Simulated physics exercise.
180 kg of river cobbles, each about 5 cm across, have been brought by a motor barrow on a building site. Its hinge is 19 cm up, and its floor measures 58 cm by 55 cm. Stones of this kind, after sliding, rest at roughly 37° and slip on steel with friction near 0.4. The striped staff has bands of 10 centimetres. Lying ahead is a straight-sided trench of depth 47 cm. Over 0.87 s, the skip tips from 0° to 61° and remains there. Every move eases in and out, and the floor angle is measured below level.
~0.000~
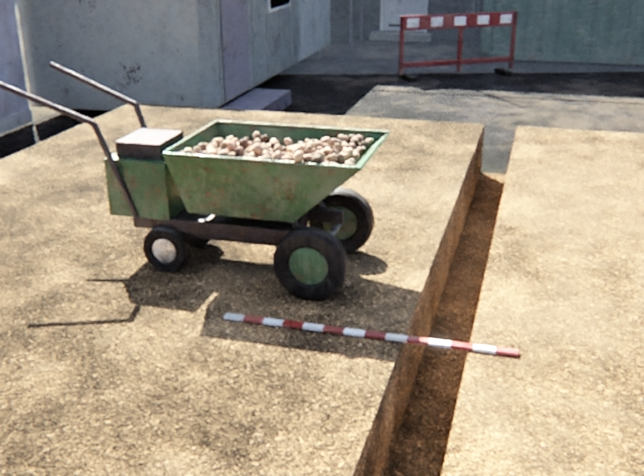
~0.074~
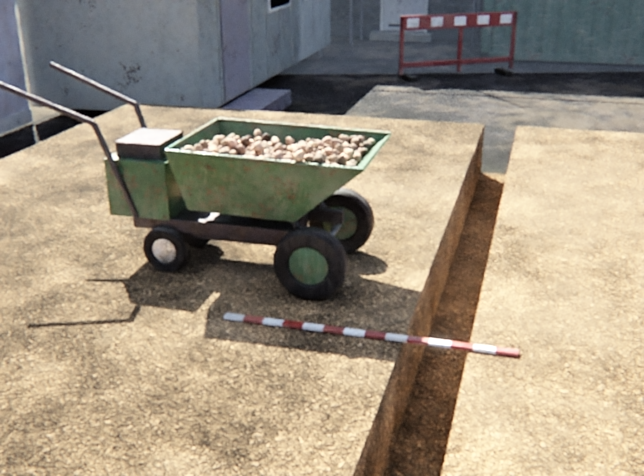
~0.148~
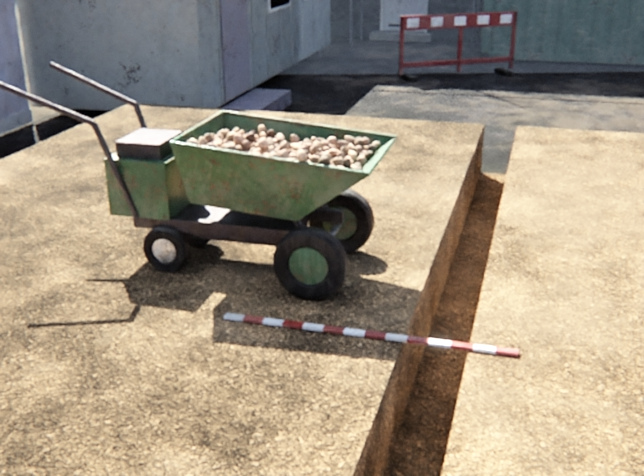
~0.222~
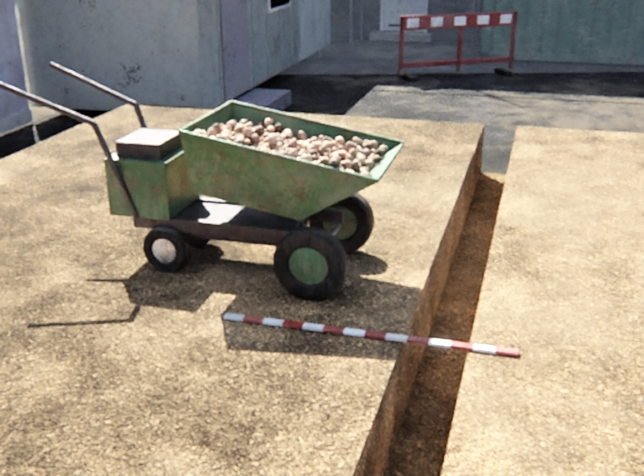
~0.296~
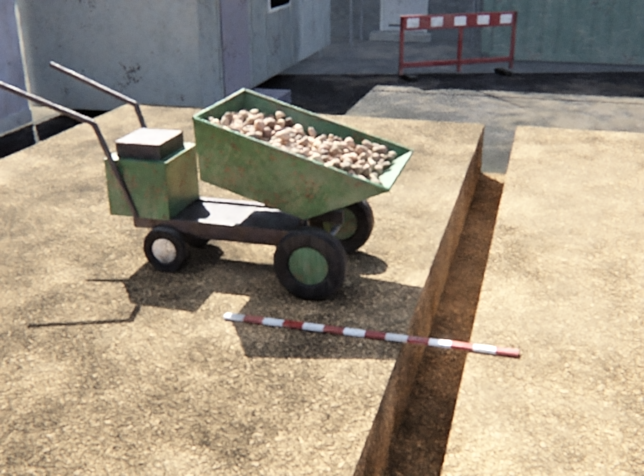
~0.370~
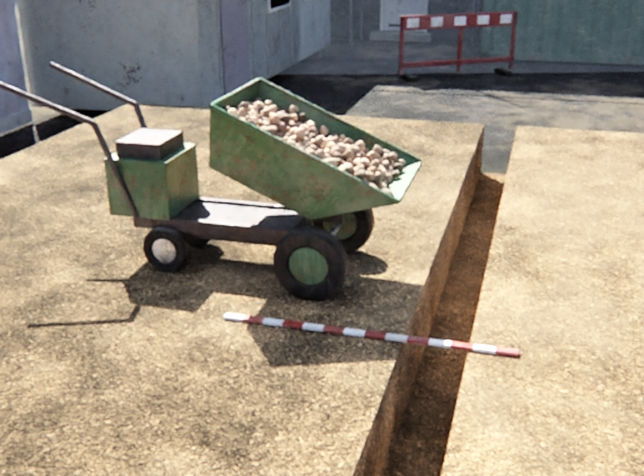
A green motor barrow loaded with pale stones stood still beside a narrow trench and a red-and-white striped staff, while its skip slowly rose at the back, tilting down to the right.
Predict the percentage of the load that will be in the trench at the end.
Predicted: Roughly 64 %.
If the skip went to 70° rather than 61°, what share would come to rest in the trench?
Expect roughly 65 per cent.
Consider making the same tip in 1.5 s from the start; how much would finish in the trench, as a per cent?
Then about 75 per cent.
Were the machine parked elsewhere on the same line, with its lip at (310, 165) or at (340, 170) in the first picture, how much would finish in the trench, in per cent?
About 85 per cent first, then about 85 per cent.
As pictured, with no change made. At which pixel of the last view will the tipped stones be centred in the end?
About (466, 339).
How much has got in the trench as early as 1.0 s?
15 per cent or so by then.
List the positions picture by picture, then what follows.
In the first frame, lip at (360, 169), floor tilted 0°, highest stones at (320, 144).
In the second frame, the skip is at 1°, its lip at (363, 170); the top of the load is at (304, 144); the stones move at 0.3 m/s on average.
In the third frame, the skip is at 5°, its lip at (369, 174); the top of the load is at (247, 137); the stones move at 0.5 m/s on average.
In the fourth frame, lip at (378, 181), floor tilted 10°, highest stones at (234, 129); the stones move at 0.7 m/s on average.
In the fifth frame, lip at (389, 190), floor tilted 16°, highest stones at (241, 119); the stones move at 0.9 m/s on average.
In the sixth frame, lip at (399, 202), floor tilted 24°, highest stones at (254, 108); the stones move at 0.9 m/s on average.
After 0.6 s the floor is at 51°; 100 % in the skip; the foremost stones are at (423, 224).
After 1.0 s the floor is at 61°; 83 % in the skip, 16 % in the trench, 1 % past the trench; the foremost stones are at (484, 281).
After 1.3 s the floor is at 61°; 35 % in the skip, 34 % in the trench, 31 % past the trench; the foremost stones are at (610, 295).
After 3.3 s the floor is at 61°; 0 % in the skip, 64 % in the trench, 36 % past the trench; the foremost stones are past the picture's edge.
